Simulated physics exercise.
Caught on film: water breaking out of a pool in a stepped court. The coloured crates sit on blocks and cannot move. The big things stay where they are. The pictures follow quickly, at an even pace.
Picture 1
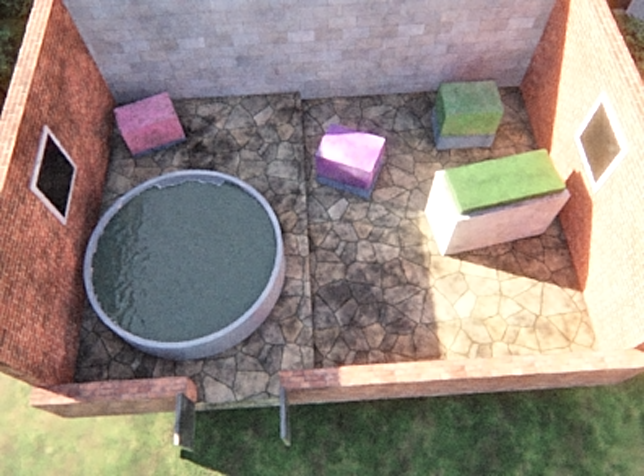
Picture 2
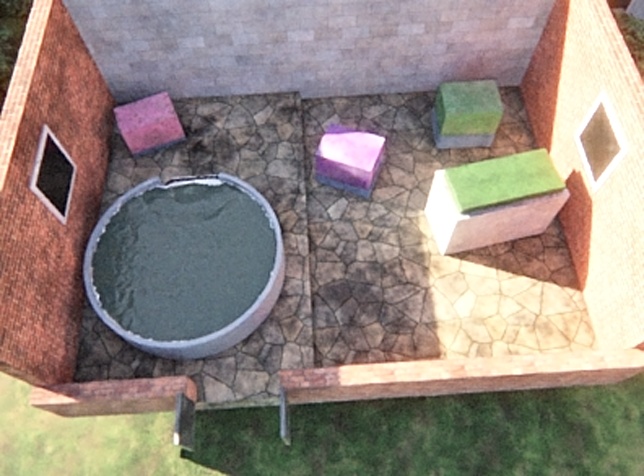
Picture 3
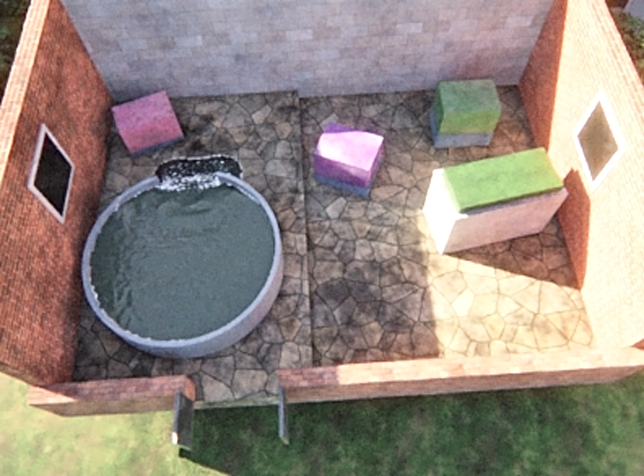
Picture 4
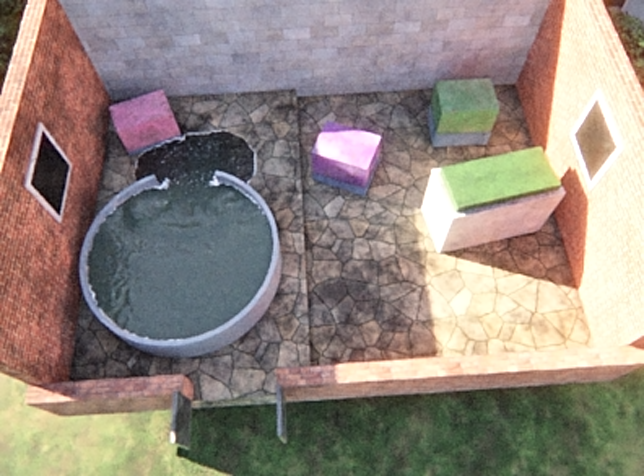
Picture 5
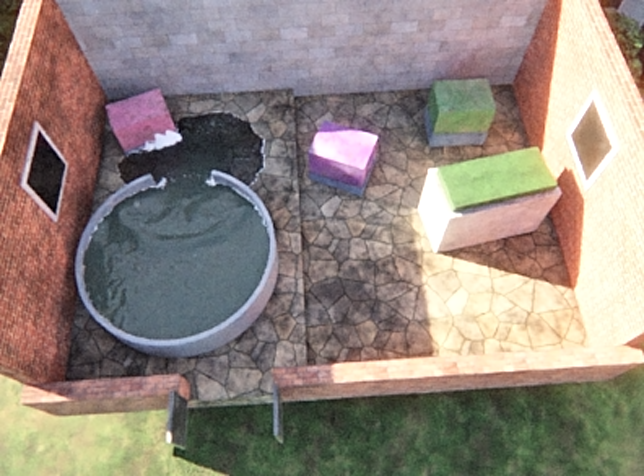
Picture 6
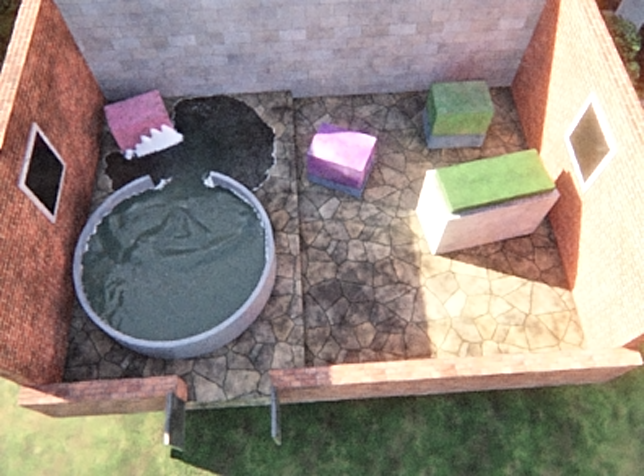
A large round grey pool full of dark green water stands at the left of a stone-paved court, seen from high above, with brick side walls and a pale block wall behind. A pink block sits behind the pool, a purple one near the middle, and two green-topped ones at right. The pool's far rim opens and water pours out, spreading darkly over the paving and foaming against the pink block, as the view drifts slightly.
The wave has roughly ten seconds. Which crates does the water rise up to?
The pink crate gets wet; the purple crate stays dry; the green crate stays dry.
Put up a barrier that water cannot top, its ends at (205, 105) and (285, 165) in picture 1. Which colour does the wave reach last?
It is the green crate.
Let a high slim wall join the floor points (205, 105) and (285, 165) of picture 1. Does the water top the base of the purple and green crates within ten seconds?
The purple one keeps dry; the green one keeps dry.
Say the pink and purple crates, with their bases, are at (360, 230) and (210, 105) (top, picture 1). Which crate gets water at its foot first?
I say the crate marked purple.
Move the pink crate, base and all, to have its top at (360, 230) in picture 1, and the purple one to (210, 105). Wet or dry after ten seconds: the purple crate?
Purple crate is wetted.
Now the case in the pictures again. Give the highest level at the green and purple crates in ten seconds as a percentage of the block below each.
Near 60 and 40 in a hundred.
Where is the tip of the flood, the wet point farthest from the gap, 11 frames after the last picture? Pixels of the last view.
Around (391, 93).
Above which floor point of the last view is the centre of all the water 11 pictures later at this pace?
I would point to (192, 222).
A moment on, water covers 15 % of the floor; the pink crate water round its plinth, the purple crate not reached, the green crate not reached.
Next, water covers 25 % of the floor; the pink crate water round its plinth, the purple crate water round its plinth, the green crate not reached.
Then, water covers 45 % of the floor; the pink crate water round its plinth, the purple crate water round its plinth, the green crate water round its plinth.
Later, water covers 65 % of the floor; the pink crate water round its plinth, the purple crate water round its plinth, the green crate water round its plinth.
In the end, water covers 90 % of the floor; the pink crate was topped, the purple crate stayed above the water, the green crate stayed above the water.
